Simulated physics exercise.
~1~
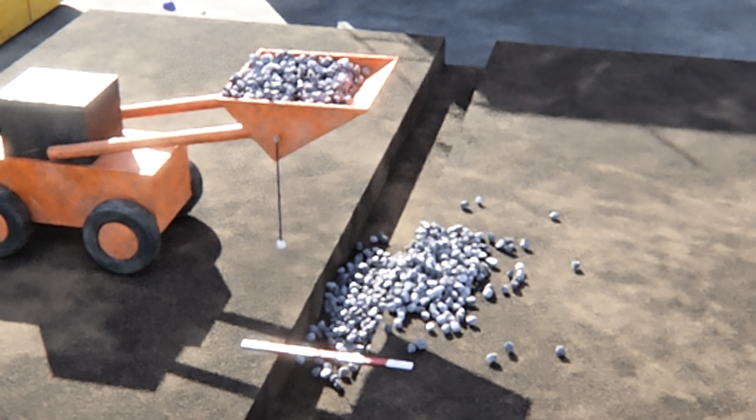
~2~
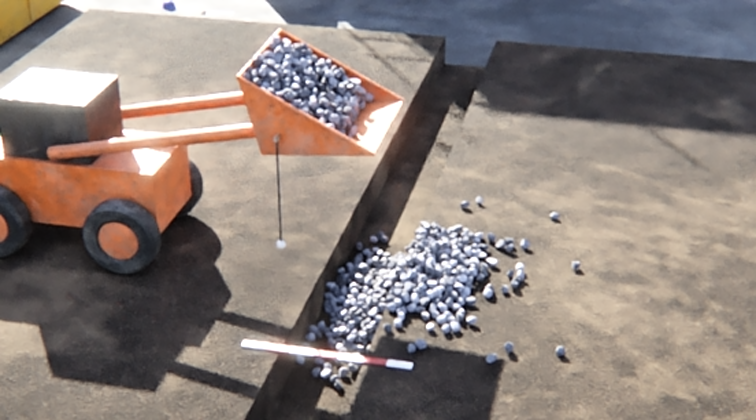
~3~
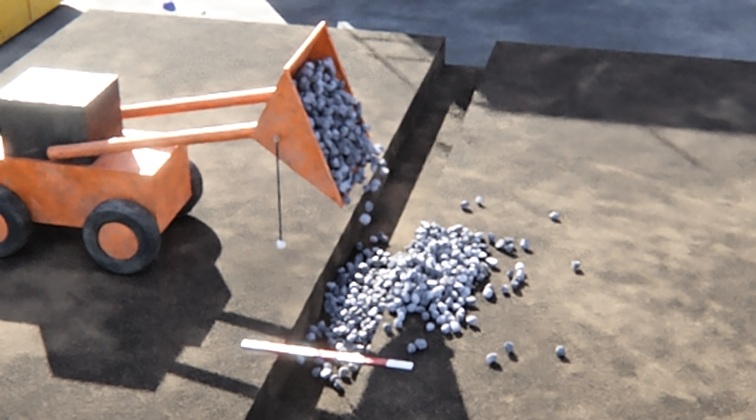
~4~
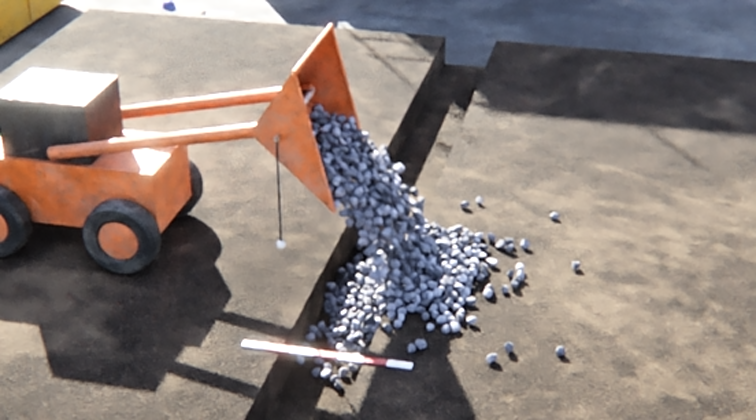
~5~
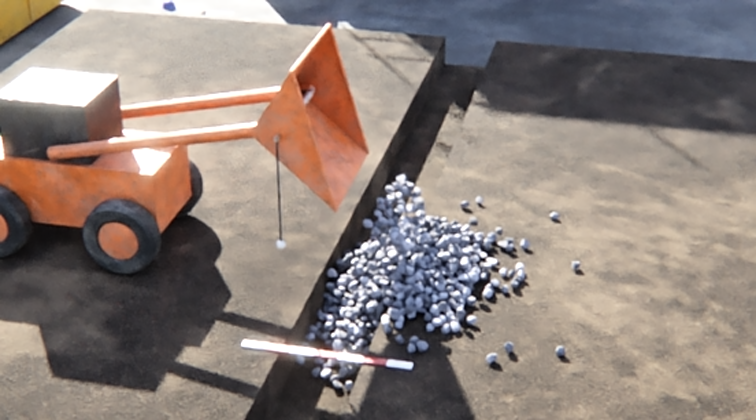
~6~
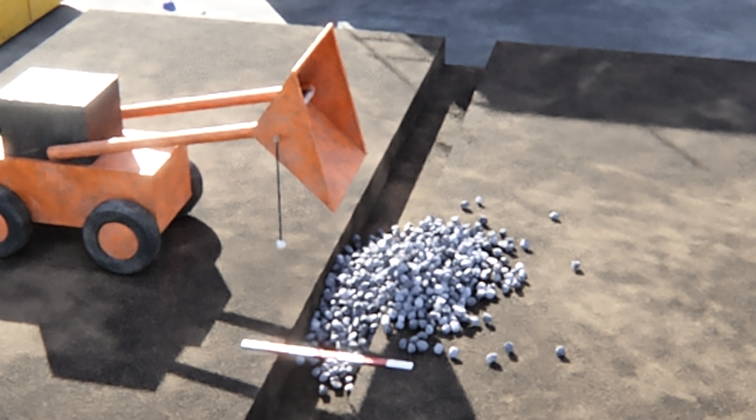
The clip opens on an orange loader at the left, its raised bucket full of small grey stones, facing a trench where an earlier heap lies spilled across to the far side. The bucket tips forward, steeper and steeper, while the loader stays put. A few stones slip over the lip, then the load pours down in a thick stream onto the heap. Soon the bucket is empty, still tilted steeply, and the last stones settle below. It ends with a broader, fuller pile filling part of the trench and spreading onto the ground beyond, near the red and white staff.
